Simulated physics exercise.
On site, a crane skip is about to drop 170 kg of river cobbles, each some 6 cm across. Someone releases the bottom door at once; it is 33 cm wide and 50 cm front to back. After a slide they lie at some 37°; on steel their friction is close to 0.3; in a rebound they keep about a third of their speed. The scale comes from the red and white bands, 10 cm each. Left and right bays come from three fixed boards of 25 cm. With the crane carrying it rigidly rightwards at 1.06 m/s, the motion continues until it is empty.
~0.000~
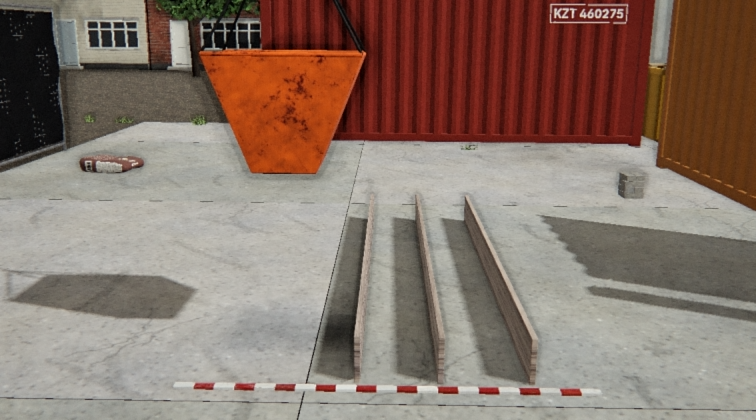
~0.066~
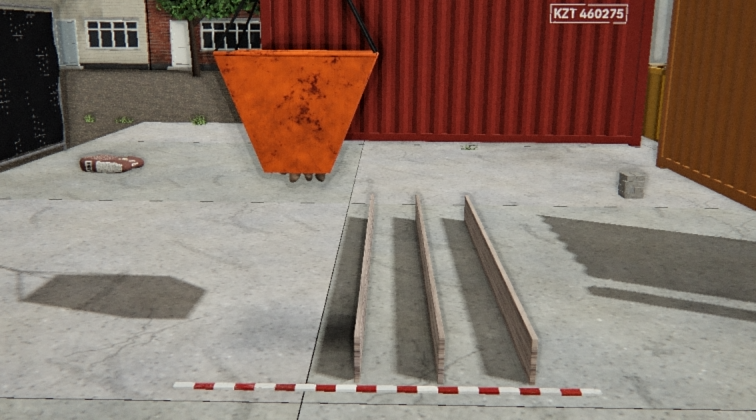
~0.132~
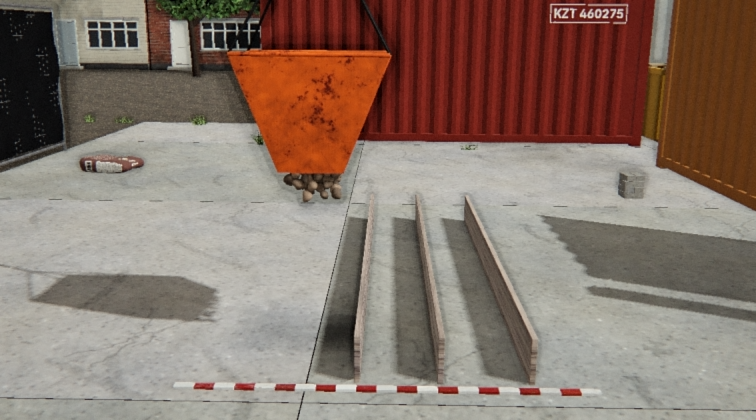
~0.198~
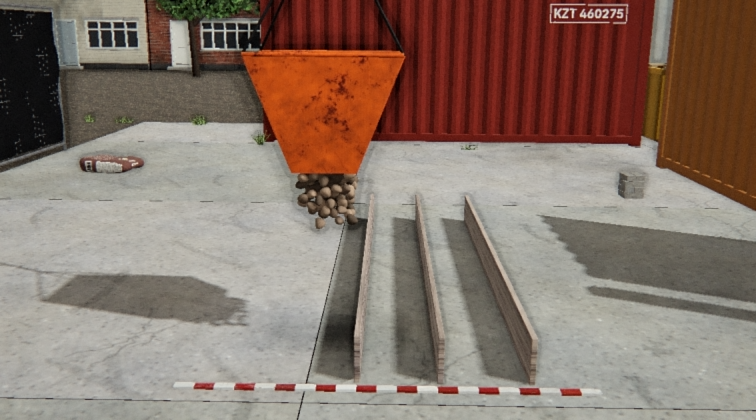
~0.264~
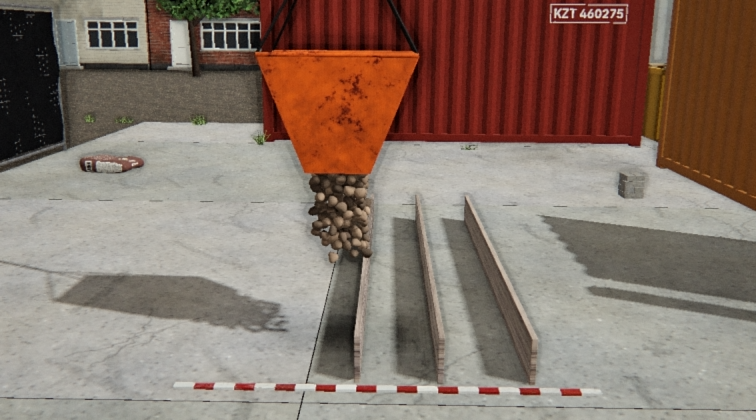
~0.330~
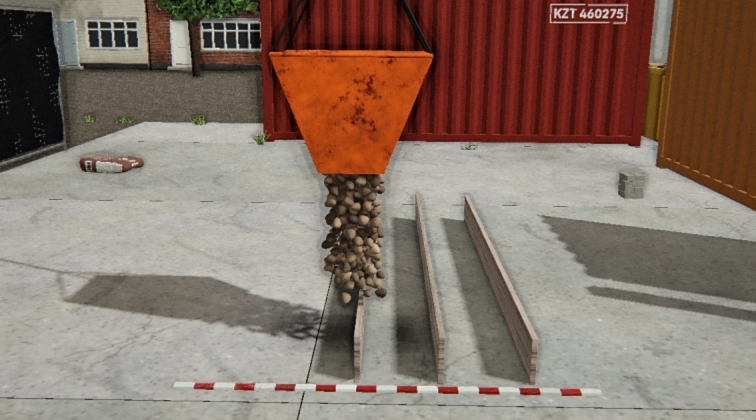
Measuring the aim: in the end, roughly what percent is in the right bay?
Roughly 26 percent.
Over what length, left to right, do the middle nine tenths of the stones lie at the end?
Width: Near 90 cm.
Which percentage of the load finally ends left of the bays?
I'd say close to 10 per cent of the load.
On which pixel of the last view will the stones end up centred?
They end up centred close to (408, 325).
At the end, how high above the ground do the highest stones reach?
About 26 cm above the ground.
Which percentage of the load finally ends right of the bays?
Around 0 in a hundred of them.
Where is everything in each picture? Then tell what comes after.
The outlet is at (284, 163); nothing has dropped yet, in the first picture.
The outlet is at (297, 163); 4 % is out, in the second picture.
Outlet at (310, 164), the stream shows down to (324, 191); 90 % still inside, in the third picture.
Outlet at (324, 164), the stream shows down to (336, 216); 80 % still inside, in the fourth picture.
Outlet at (337, 164), the stream shows down to (349, 249); 69 % still inside, in the fifth picture.
Outlet at (351, 164), the stream shows down to (363, 288); 57 % still inside, in the sixth picture.
After 0.7 s, 0 % in the crane skip, 8 % falling or lying left of the bays, 83 % falling or lying in the left bay, 9 % falling or lying in the right bay; the stones farthest right are at (451, 302).
After 1.1 s, 0 % in the crane skip, 8 % falling or lying left of the bays, 66 % falling or lying in the left bay, 26 % falling or lying in the right bay; the stones farthest right are at (507, 330).
After 1.7 s, 0 % in the crane skip, 8 % falling or lying left of the bays, 66 % falling or lying in the left bay, 26 % falling or lying in the right bay; the stones farthest right are at (509, 337).
After 2.6 s, 0 % in the crane skip, 8 % falling or lying left of the bays, 66 % falling or lying in the left bay, 26 % falling or lying in the right bay; the stones farthest right are at (509, 337).
After 4.5 s, 0 % in the crane skip, 8 % left of the bays, 66 % in the left bay, 26 % in the right bay; the stones farthest right are at (509, 337).
